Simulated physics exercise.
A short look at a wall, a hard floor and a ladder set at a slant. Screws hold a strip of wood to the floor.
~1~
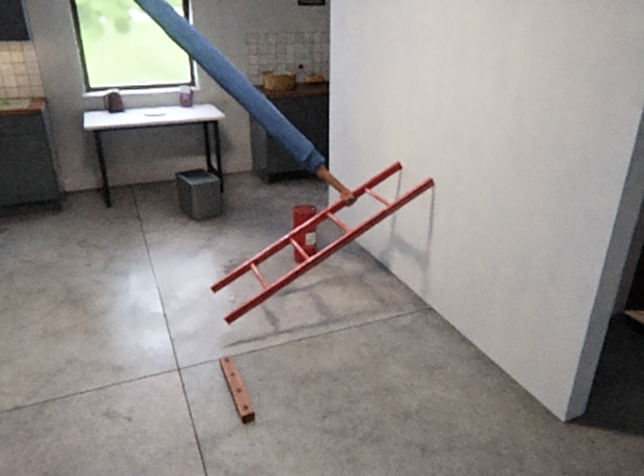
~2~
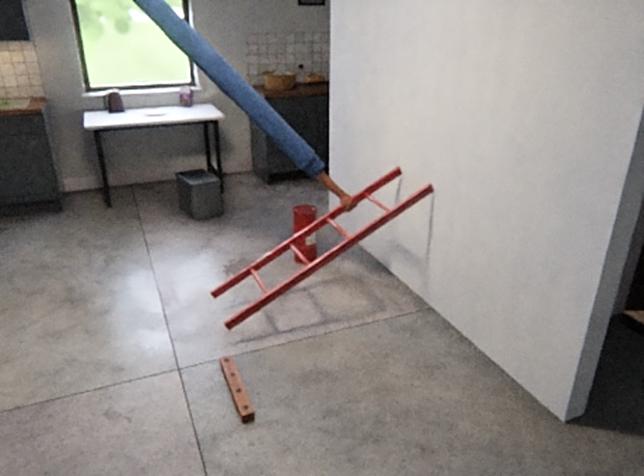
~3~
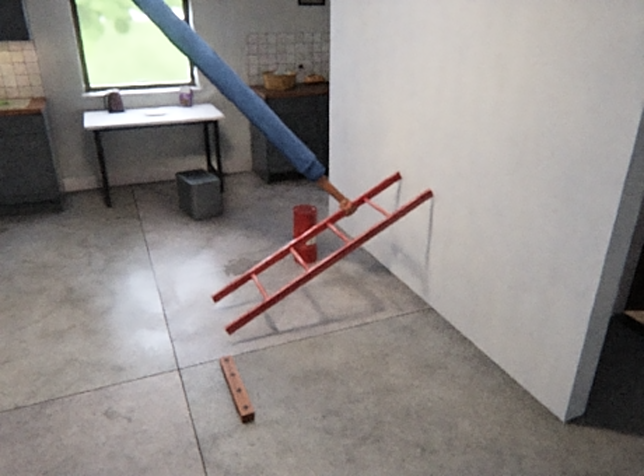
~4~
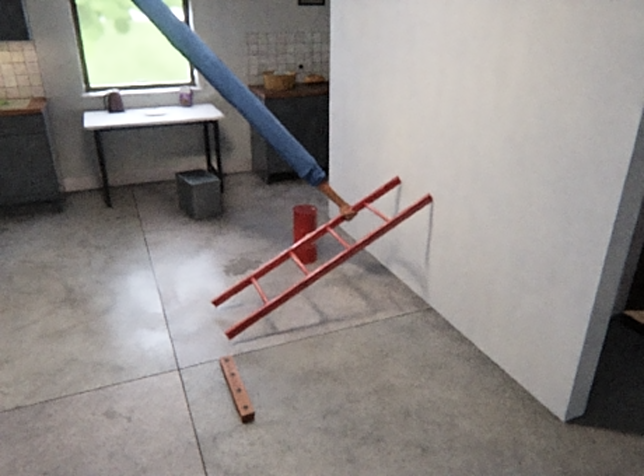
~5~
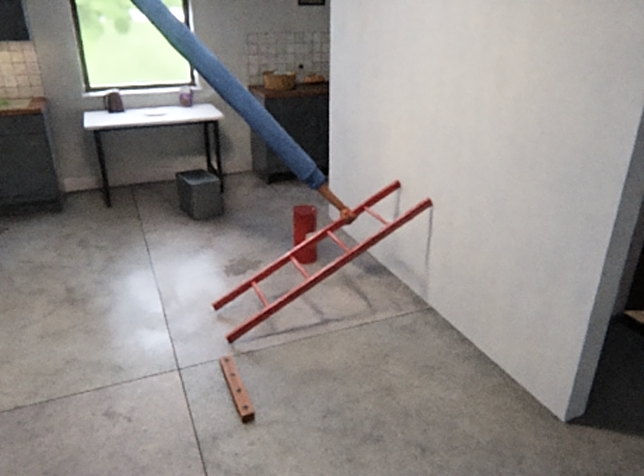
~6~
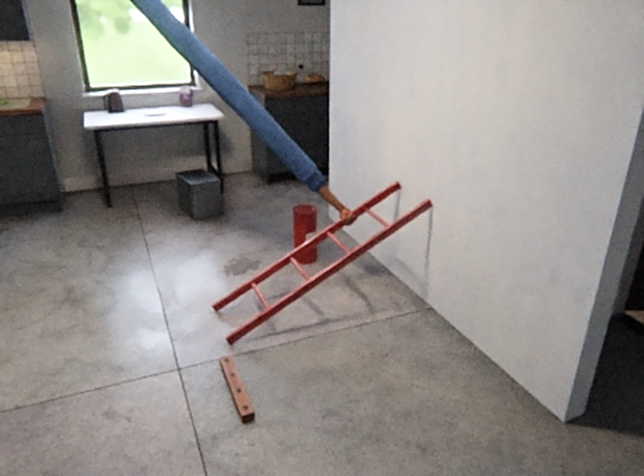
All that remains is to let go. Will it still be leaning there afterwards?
The red ladder gives way at the feet.
Then, 0.30 s after the last picture, red ladder tipped 12° from how it was near (312, 278).
At rest, the red ladder slides out and falls, near (309, 305); the bystanders in place.
